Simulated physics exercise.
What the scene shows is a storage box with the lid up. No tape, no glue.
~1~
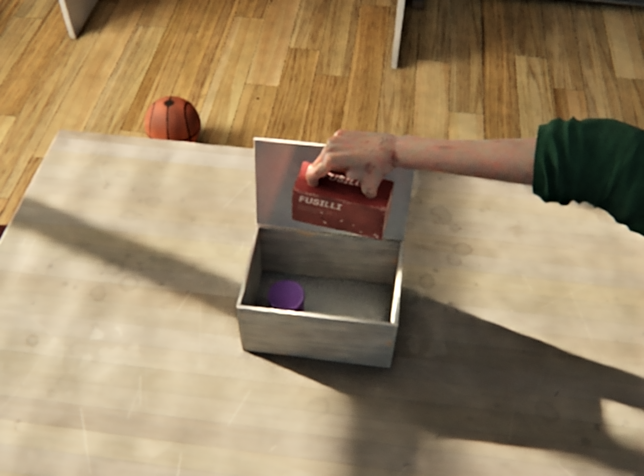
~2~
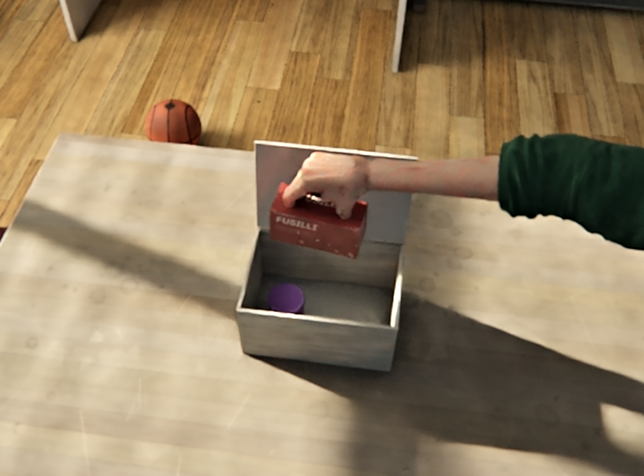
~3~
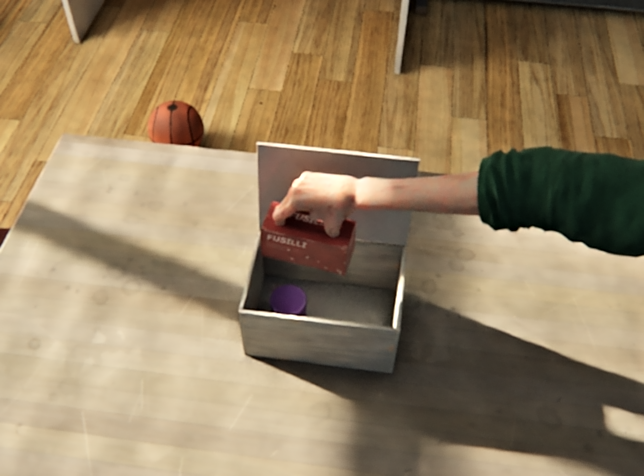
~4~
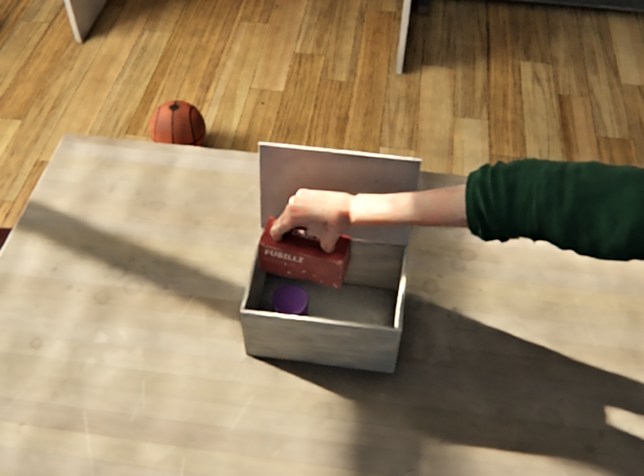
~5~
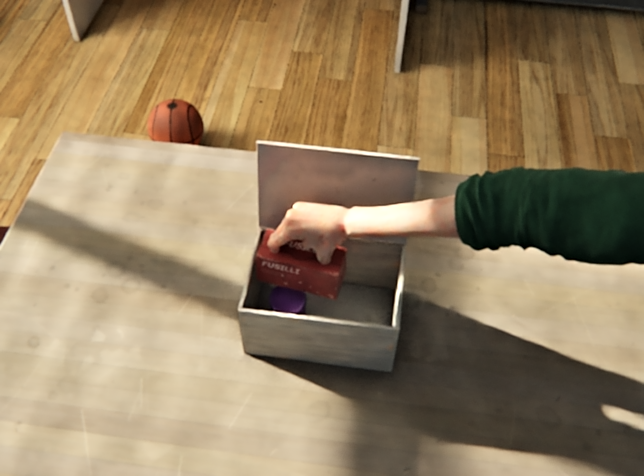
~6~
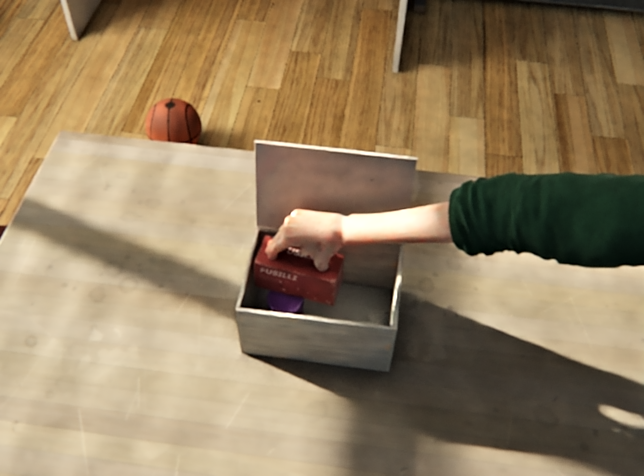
A hand in a green sleeve held a red fusilli box above an open storage box on a table, then moved it left and lowered it inside, near a small purple object.
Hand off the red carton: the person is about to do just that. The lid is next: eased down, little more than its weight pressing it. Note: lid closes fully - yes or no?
Yes.
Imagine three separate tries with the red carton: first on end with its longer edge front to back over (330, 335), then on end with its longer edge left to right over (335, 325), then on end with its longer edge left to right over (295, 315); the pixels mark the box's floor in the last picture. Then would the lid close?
The first time the lid can't shut, the second time it can't shut, and the third time it goes down fully.
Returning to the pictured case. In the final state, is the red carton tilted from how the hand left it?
At the finish the red carton goes crooked.
Then, 0.50 s on from there, red carton on its side near (301, 287).
Then, 1.60 s on from there, lid 59° above the rim; red carton on its side near (297, 290).
Then, 2.10 s on from there, lid 18° above the rim; red carton on its side near (297, 290).
In the end, lid shut; toppled in the box, red carton; purple tin unmoved. At the end, from the last picture's camera, red carton near (297, 290).
